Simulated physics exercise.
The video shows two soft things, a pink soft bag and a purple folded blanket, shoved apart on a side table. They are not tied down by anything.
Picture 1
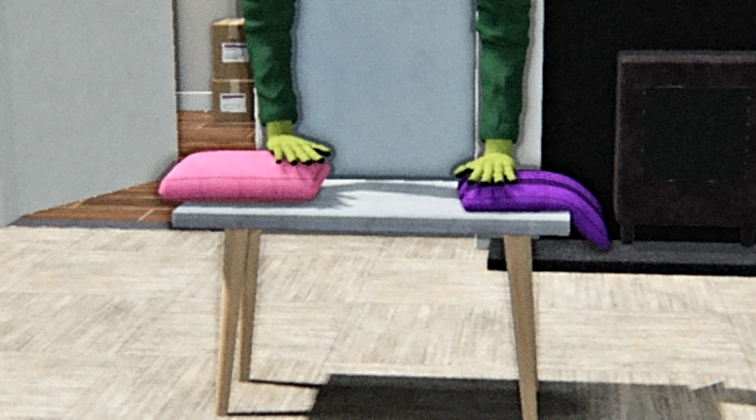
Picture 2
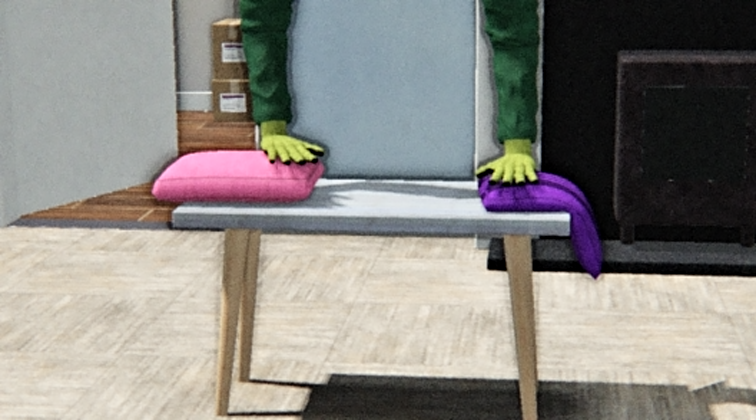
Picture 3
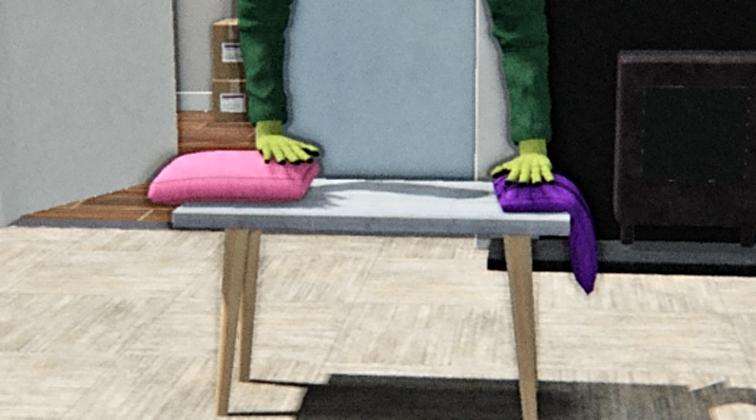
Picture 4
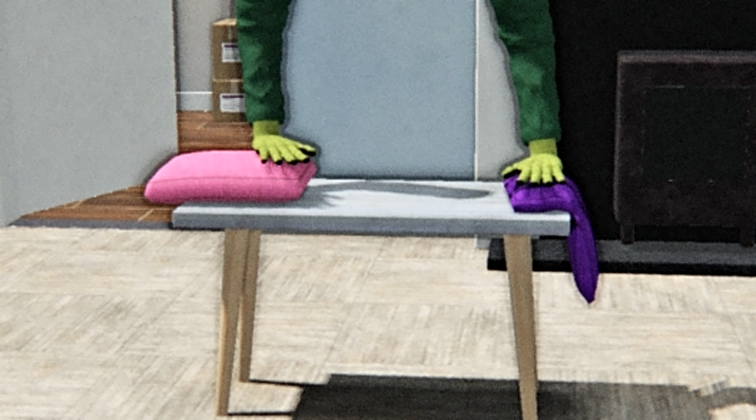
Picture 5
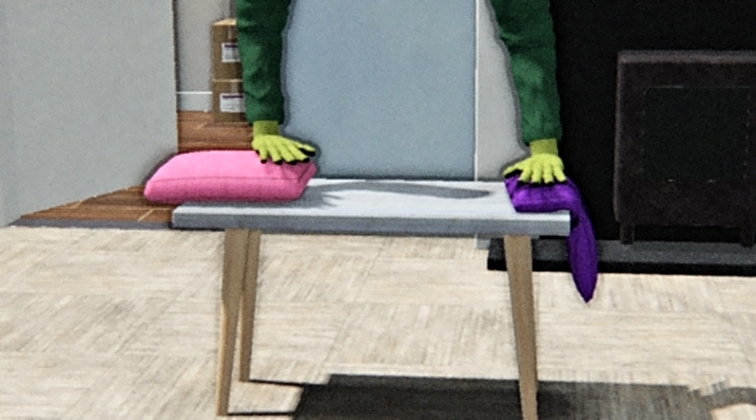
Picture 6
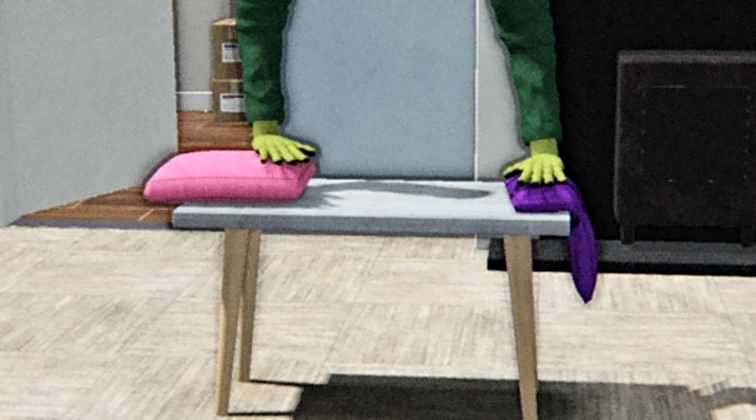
Two yellow-green hands in green sleeves press on a pink soft bag and a purple folded blanket, sliding them apart toward opposite ends of a side table; the blanket's overhanging part droops lower, then everything stays nearly still.
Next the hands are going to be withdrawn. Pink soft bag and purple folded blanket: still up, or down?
Outcome: The pink soft bag is going to stay on I think, the purple folded blanket is going to come off I think.
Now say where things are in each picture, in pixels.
The first picture shows soft bag tip (170, 185); folded blanket tip (600, 236).
The second picture shows soft bag tip (164, 186); folded blanket tip (591, 266).
The third picture shows soft bag tip (160, 189); folded blanket tip (586, 281).
The fourth picture shows soft bag tip (156, 188); folded blanket tip (586, 290).
The fifth picture shows soft bag tip (156, 187); folded blanket tip (586, 290).
The sixth picture shows soft bag tip (156, 188), a small part past the edge; folded blanket tip (585, 290), well over half past the edge.
Then, 0.36 s after the last picture, soft bag lying still; folded blanket falling near (585, 291).
Then, 0.64 s after the last picture, soft bag lying still; folded blanket on the floor near (595, 400).
At rest, soft bag lying still; folded blanket on the floor near (596, 404). The pink soft bag holds its place and the purple folded blanket slumps off the end.
